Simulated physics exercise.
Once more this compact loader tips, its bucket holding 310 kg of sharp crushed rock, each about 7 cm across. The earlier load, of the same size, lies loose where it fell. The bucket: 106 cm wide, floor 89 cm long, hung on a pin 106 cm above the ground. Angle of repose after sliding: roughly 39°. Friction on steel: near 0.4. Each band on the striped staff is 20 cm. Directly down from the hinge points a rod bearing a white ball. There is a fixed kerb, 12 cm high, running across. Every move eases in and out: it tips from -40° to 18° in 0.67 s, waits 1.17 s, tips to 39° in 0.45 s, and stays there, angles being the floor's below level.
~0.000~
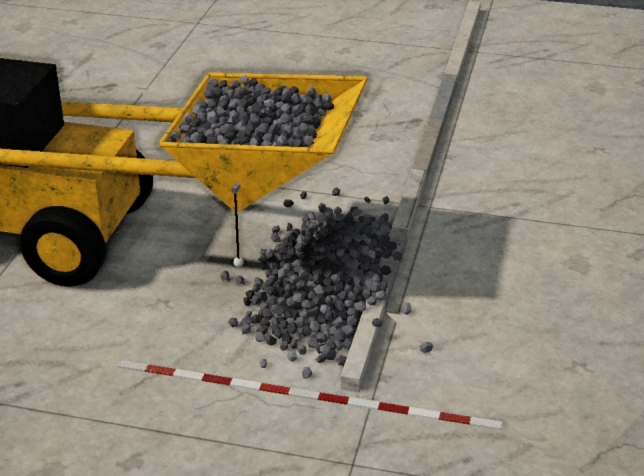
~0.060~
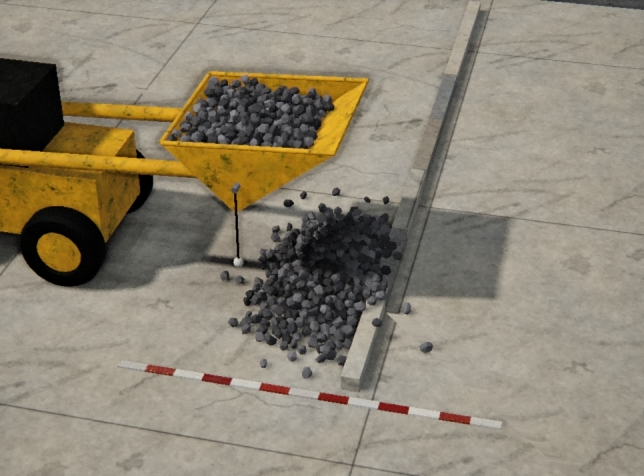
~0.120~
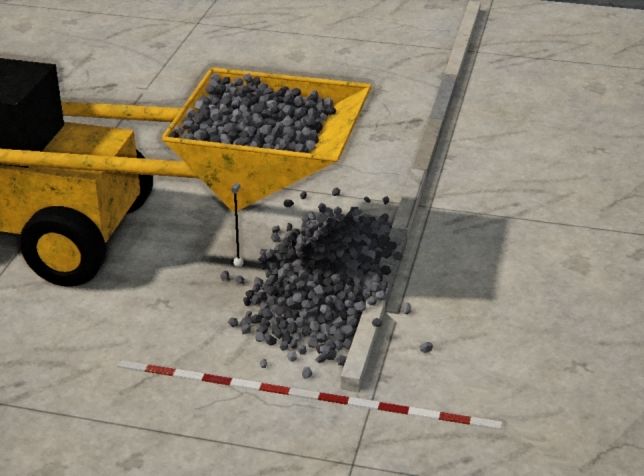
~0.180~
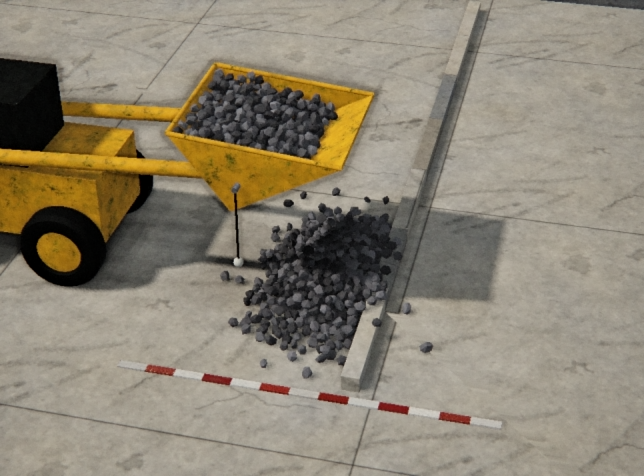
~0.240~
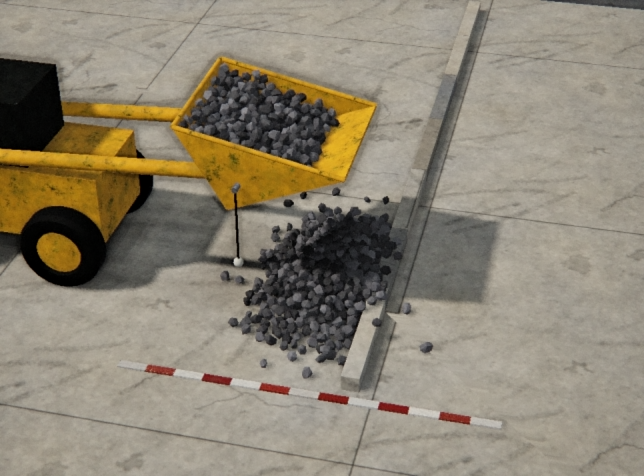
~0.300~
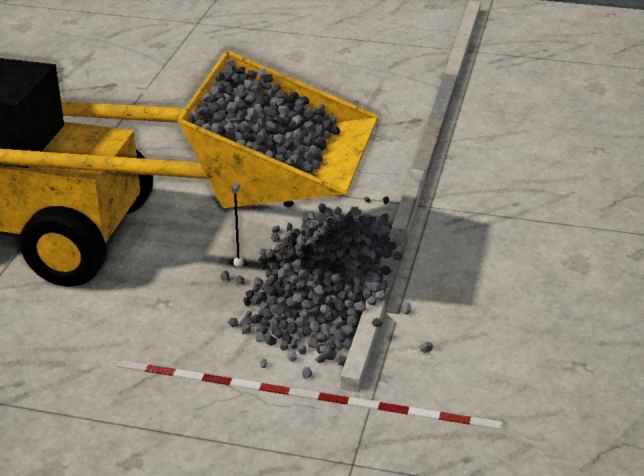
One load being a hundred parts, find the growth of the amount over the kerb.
A growth of about 33 parts in a hundred.
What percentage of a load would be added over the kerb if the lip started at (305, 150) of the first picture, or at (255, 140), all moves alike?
Near 10 in a hundred first, near 0 in a hundred second.
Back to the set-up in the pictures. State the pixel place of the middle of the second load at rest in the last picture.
Near (369, 265).
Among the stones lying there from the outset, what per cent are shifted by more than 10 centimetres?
Estimate: 0 %, roughly.
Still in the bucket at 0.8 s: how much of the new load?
Around 100 in a hundred.
After 0.5 s the floor is at 9°; in per cent of one load, 100 in the bucket, 100 on this side of the kerb, 0 over the kerb; the foremost stones are at (394, 292).
After 0.8 s the floor is at 18°; in per cent of one load, 100 in the bucket, 100 on this side of the kerb, 0 over the kerb; the foremost stones are at (394, 292).
After 2.7 s the floor is at 39°; in per cent of one load, 14 in the bucket, 156 on this side of the kerb, 30 over the kerb; the foremost stones are at (501, 283).
After 5.3 s the floor is at 39°; in per cent of one load, 3 in the bucket, 163 on this side of the kerb, 34 over the kerb; the foremost stones are at (501, 283). Net gain over the kerb, 33.
